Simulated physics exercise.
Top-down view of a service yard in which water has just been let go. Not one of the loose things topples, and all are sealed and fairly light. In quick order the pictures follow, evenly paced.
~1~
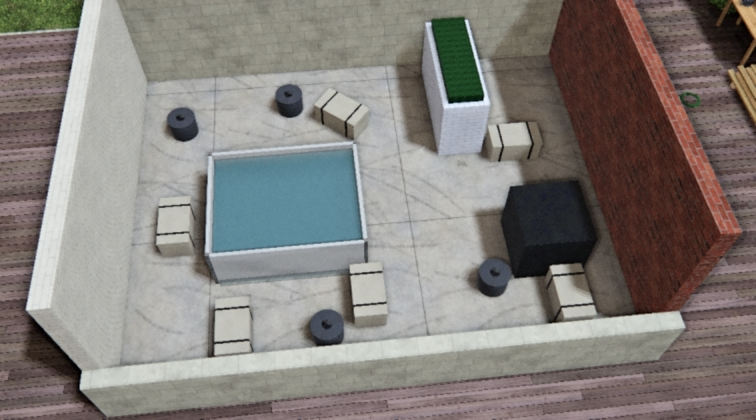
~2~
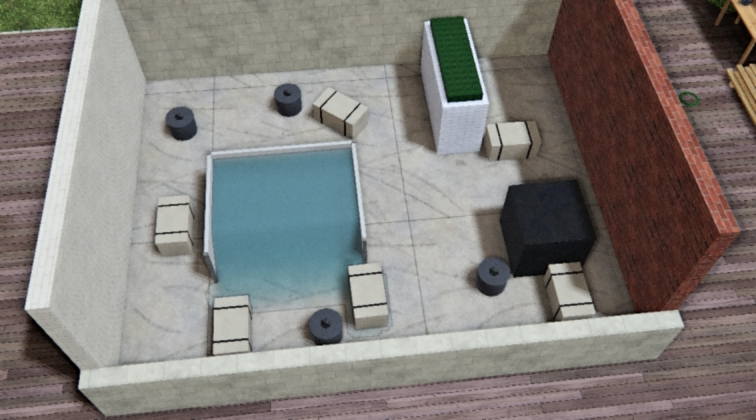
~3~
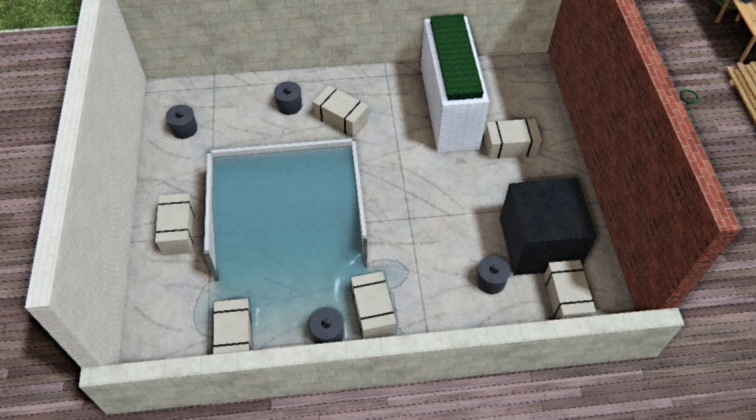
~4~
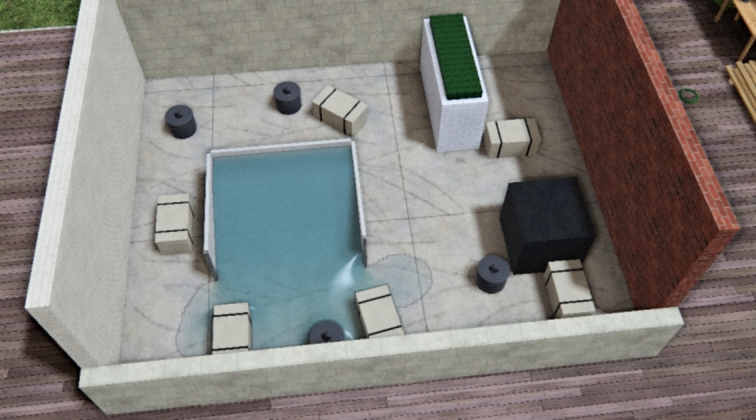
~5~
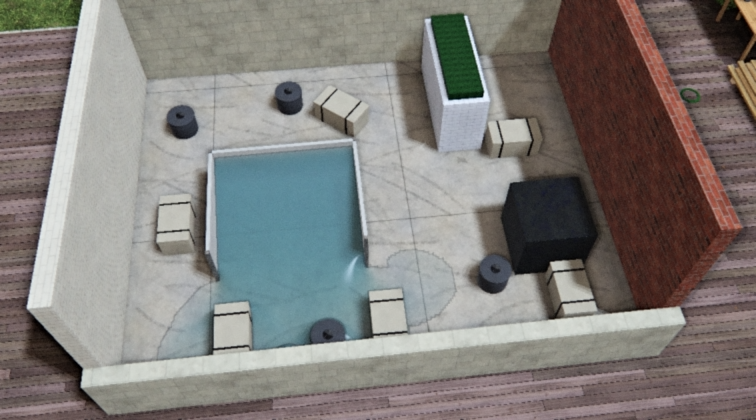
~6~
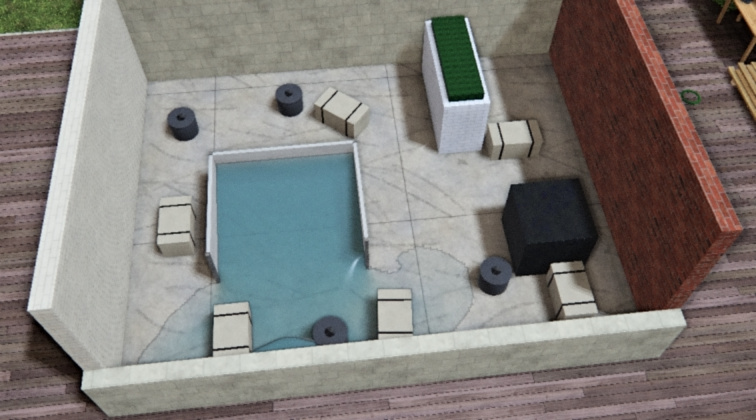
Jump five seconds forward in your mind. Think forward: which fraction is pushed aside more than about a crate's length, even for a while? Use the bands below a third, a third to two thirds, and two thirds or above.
It falls two thirds or above.
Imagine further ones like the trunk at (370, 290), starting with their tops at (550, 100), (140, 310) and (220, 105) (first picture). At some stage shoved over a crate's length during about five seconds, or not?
Going by the order given: Travels that far, travels that far, travels that far.
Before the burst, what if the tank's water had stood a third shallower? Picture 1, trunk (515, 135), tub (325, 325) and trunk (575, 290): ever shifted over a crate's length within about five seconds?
As asked: Fell short, went the distance, went the distance.
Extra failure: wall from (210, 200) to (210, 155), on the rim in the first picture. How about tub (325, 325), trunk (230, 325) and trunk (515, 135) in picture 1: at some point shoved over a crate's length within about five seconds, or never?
Got that far, got that far, never got that far.
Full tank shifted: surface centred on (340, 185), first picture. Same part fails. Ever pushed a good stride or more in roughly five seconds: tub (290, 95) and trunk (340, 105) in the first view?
Going in the order given, the first did not get there and the second did not get there.
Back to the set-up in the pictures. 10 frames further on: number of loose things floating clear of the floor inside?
By my reckoning the number comes out at 2.
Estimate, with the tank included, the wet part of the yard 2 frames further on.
I'd put it near 25 percent.
A moment on, 1 of 10 are well off their spots; 2 afloat.
Next, 4 of 10 are well off their spots; 2 afloat.
Later, 7 of 10 are well off their spots; 2 afloat.
In the end, 8 of 10 are well off their spots, and 8 have been at some point; 5 afloat.
